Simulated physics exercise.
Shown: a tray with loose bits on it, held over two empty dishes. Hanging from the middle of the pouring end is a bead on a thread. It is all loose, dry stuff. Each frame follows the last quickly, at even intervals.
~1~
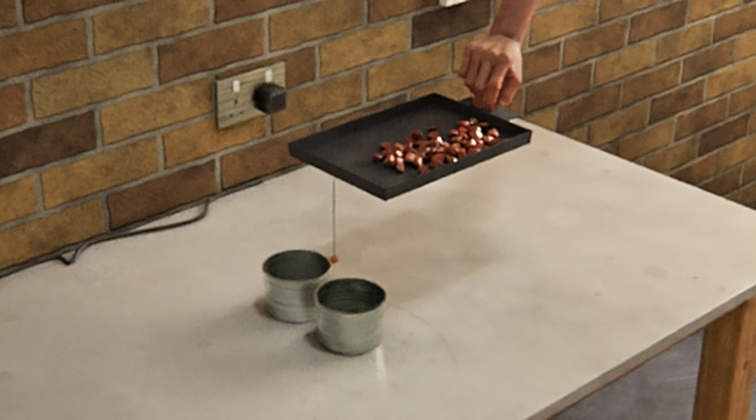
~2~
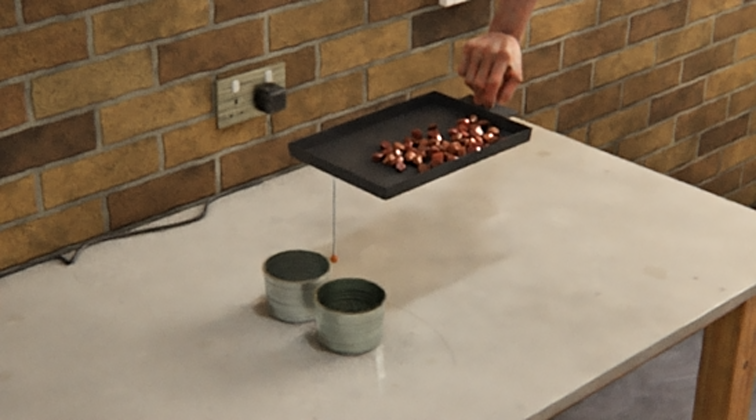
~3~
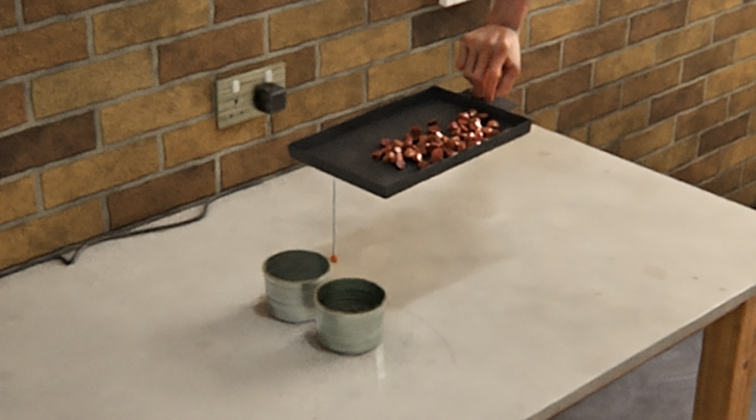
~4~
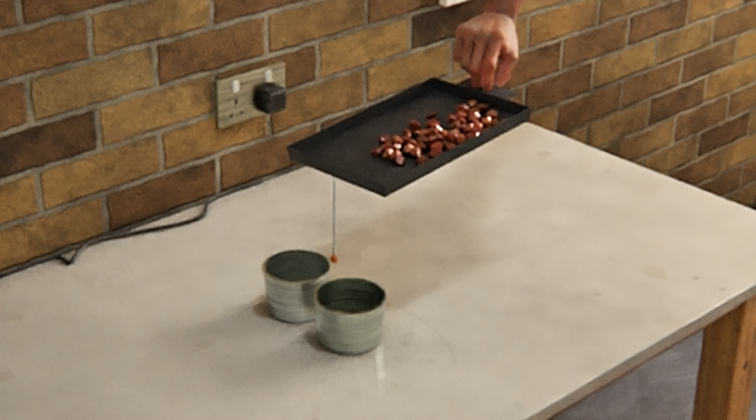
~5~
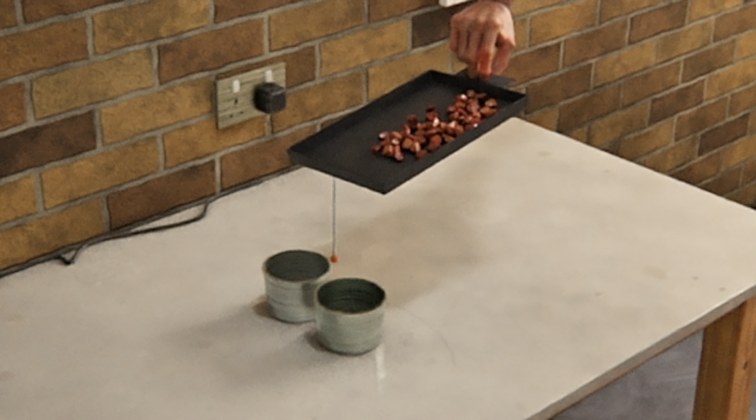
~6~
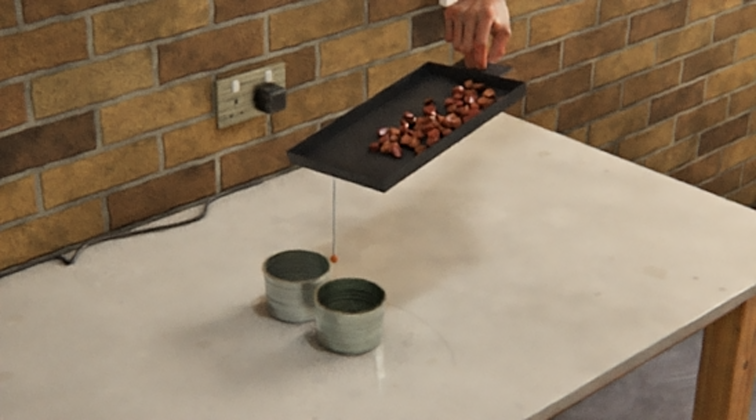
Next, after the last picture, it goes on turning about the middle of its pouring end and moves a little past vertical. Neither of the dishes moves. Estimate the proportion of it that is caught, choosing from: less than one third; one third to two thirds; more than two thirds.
Proportion caught: One third to two thirds.
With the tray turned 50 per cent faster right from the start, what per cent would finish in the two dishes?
It would be some 40 in a hundred.
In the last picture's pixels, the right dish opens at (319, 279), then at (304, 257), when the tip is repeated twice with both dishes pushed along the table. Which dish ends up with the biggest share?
The one on the left side, then the one on the right side.
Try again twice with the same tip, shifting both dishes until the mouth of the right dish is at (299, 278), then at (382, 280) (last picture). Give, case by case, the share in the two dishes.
Close to 40 in a hundred, then close to 20 in a hundred.
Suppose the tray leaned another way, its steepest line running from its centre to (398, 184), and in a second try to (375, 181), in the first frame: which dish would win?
Try one: Right-side dish; try two: Right-side dish.
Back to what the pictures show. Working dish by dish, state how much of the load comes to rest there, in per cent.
The share is 50 per cent in the left dish and 0 per cent in the right dish.
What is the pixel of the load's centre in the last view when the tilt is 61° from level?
The middle of the load sits near (316, 150).
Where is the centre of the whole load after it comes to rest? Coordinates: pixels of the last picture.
Resting centre, last picture - approx. (283, 293).
Soon after the last picture, tray tipped steeply; nearly all on the tray; a stray few outside both; a small part in the air.
A little later, tray tipped past a quarter turn; about two thirds on the tray; a small part in the left dish; about a quarter outside both; a stray few in the air.
Later still, tray tipped past a quarter turn; about half in the left dish; about half outside both.
At rest, tray tipped past a quarter turn; none in the right dish; about half in the left dish; about half outside both.
